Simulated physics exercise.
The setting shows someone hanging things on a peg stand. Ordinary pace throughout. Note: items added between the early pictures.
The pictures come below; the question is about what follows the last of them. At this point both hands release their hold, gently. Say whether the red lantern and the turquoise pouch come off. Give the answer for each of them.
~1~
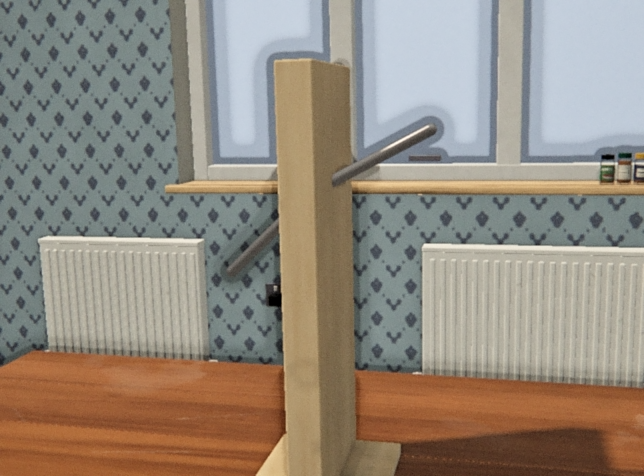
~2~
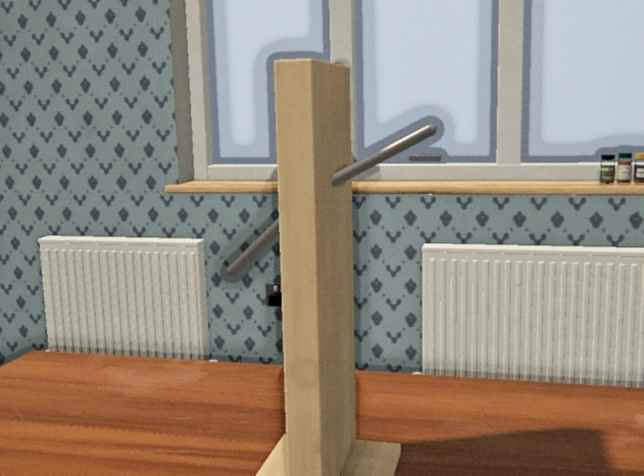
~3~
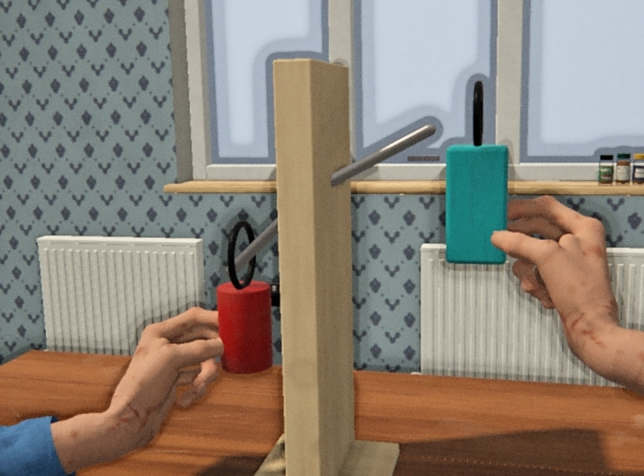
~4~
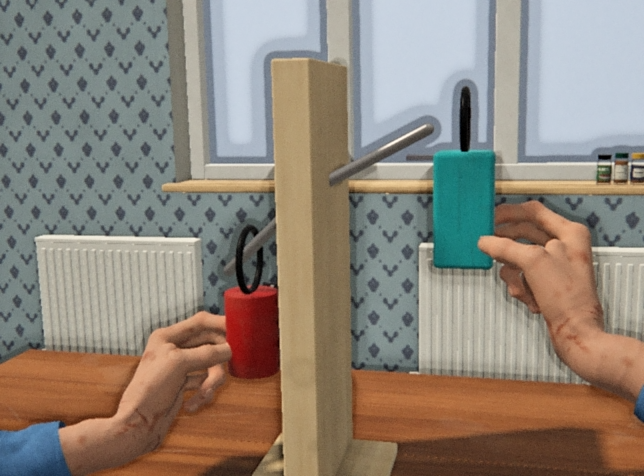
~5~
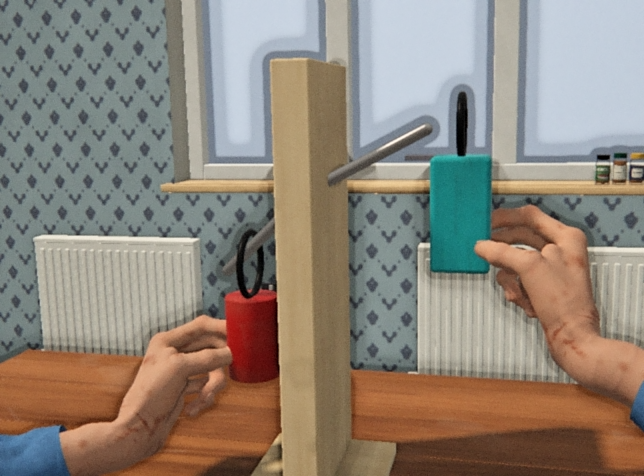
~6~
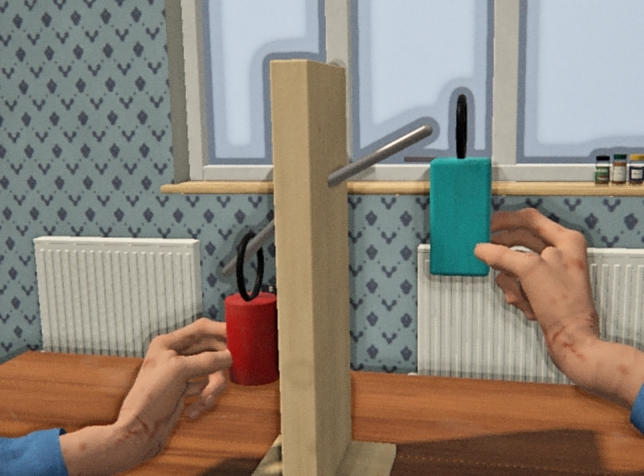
The red lantern comes off. The turquoise pouch comes off.
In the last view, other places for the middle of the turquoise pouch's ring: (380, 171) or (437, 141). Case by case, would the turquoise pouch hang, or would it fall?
First the turquoise pouch keeps its grip, and the next time it loses its grip.
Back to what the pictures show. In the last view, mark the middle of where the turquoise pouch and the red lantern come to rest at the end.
The turquoise pouch ends at (459, 422) and the red lantern at (176, 449).
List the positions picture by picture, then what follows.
The first picture shows peg stand (330, 283).
The second picture shows peg stand (330, 283).
The third picture shows still on the way; red lantern (244, 294); peg stand (329, 283).
The fourth picture shows still on the way; turquoise pouch (464, 177); peg stand (327, 282).
The fifth picture shows still on the way; red lantern (252, 303); peg stand (326, 282).
The sixth picture shows in place, still held; red lantern (252, 305); turquoise pouch (461, 185); peg stand (326, 284).
Then, 0.16 s later than the last frame, red lantern tilted by 28° near (235, 360); turquoise pouch dropping near (460, 257).
Then, 0.24 s later than the last frame, red lantern dropping near (215, 404); turquoise pouch dropping near (459, 382).
When it is over, the red lantern slips down, near (176, 449); the turquoise pouch slips down, near (458, 422).
